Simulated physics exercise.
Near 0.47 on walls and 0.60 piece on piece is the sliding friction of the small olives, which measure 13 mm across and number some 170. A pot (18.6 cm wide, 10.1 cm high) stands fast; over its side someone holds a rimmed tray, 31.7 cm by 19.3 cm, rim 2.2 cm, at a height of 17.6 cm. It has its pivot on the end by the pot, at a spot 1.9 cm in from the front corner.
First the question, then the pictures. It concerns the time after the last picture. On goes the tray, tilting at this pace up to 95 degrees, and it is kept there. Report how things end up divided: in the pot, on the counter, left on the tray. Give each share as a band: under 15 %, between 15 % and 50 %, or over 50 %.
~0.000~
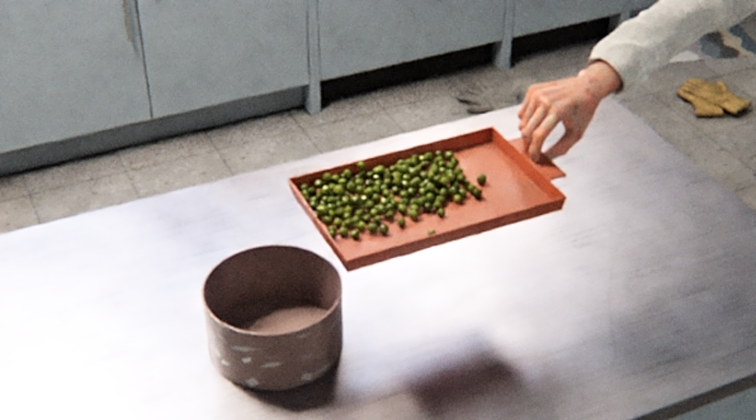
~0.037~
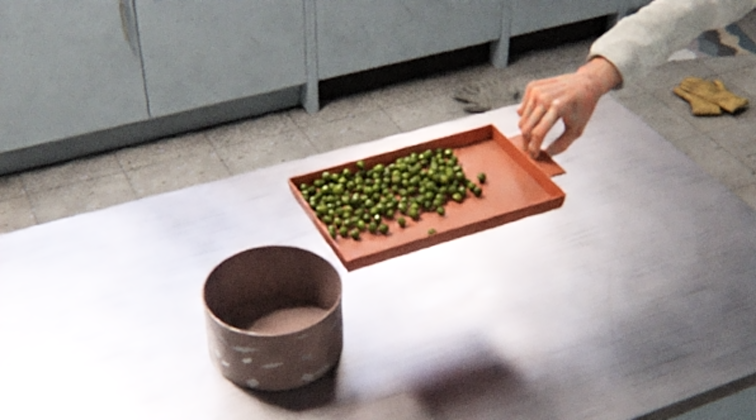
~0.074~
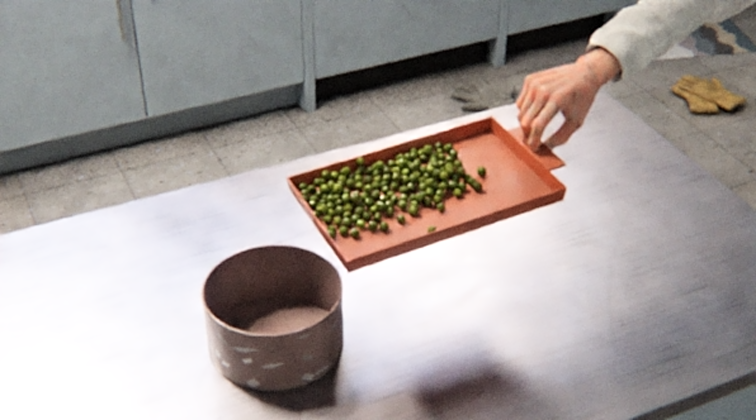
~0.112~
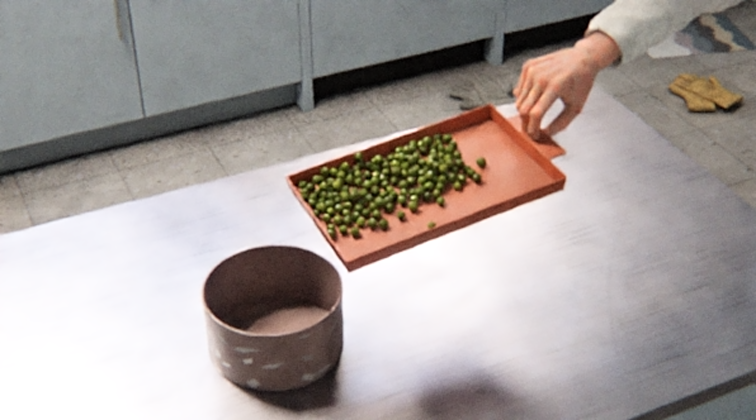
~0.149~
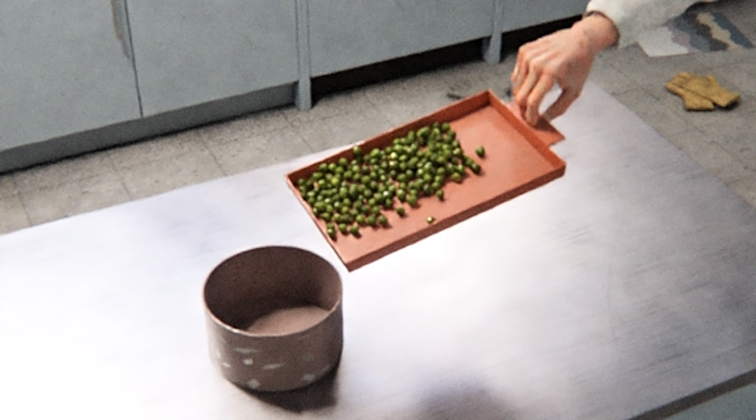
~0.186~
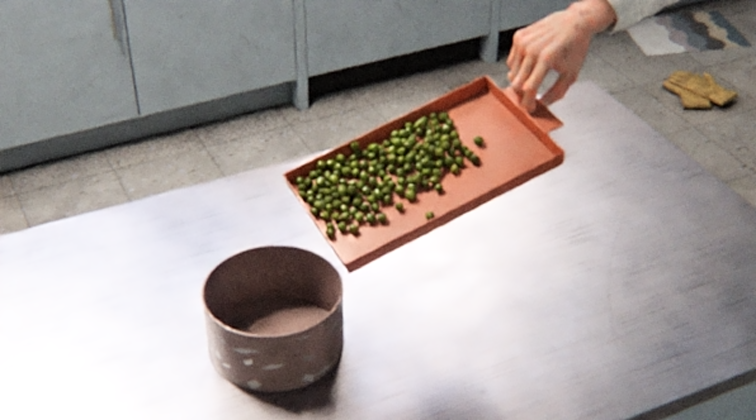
Pot: Over half the load; counter: A modest amount; tray: Very little.
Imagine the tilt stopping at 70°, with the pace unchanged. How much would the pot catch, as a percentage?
That would be around 15 percent.
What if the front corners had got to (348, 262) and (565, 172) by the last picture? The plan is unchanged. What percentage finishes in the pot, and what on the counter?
Per cent by place - pot 5, counter 90.
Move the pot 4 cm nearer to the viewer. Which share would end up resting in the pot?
Then roughly 95 percent would land in it.
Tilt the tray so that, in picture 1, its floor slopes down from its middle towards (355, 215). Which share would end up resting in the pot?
Estimate: Some 85 per cent.
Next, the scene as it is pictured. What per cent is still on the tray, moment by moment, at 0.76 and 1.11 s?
About 90, 15.
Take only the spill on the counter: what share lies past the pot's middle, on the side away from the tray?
I'd put it at close to 70 per cent.
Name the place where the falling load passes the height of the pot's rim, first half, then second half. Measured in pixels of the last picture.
Roughly (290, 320) to start, and after that (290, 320).
Then, at 0.53 s, tilt 53 degrees; the tray holds 100 %, the pot 0 %.
After 0.76 s, tilt 79 degrees; the tray holds 90 %, the pot 5 %.
After 1.11 s, tilt 95 degrees; the tray holds 15 %, the pot 55 %.
At rest (2.0 s), pot 75 %, counter 25 %, tray 0 %.
